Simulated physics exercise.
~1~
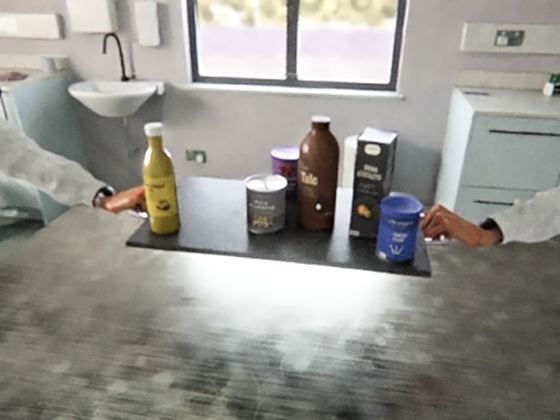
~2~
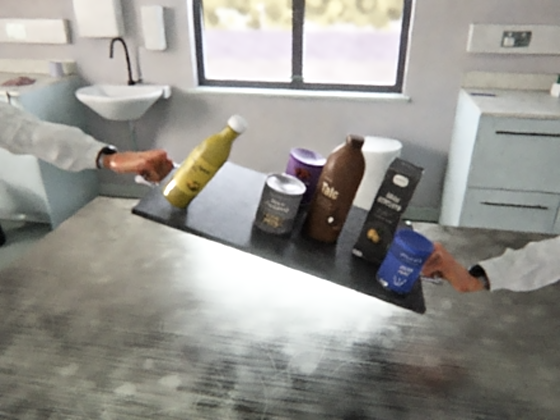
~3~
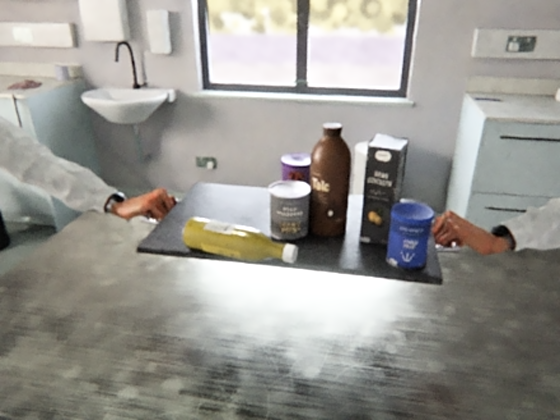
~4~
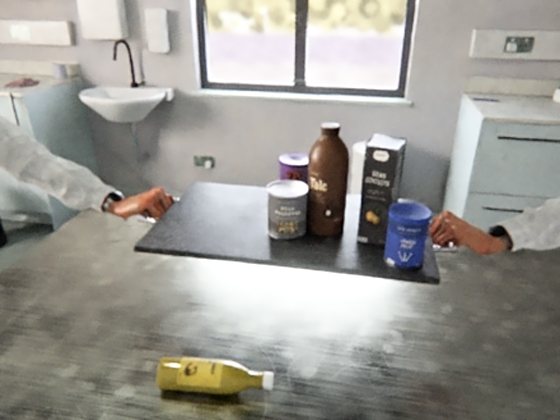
In a room with a sink, two hands tilt a tray, and a yellow bottle topples off.
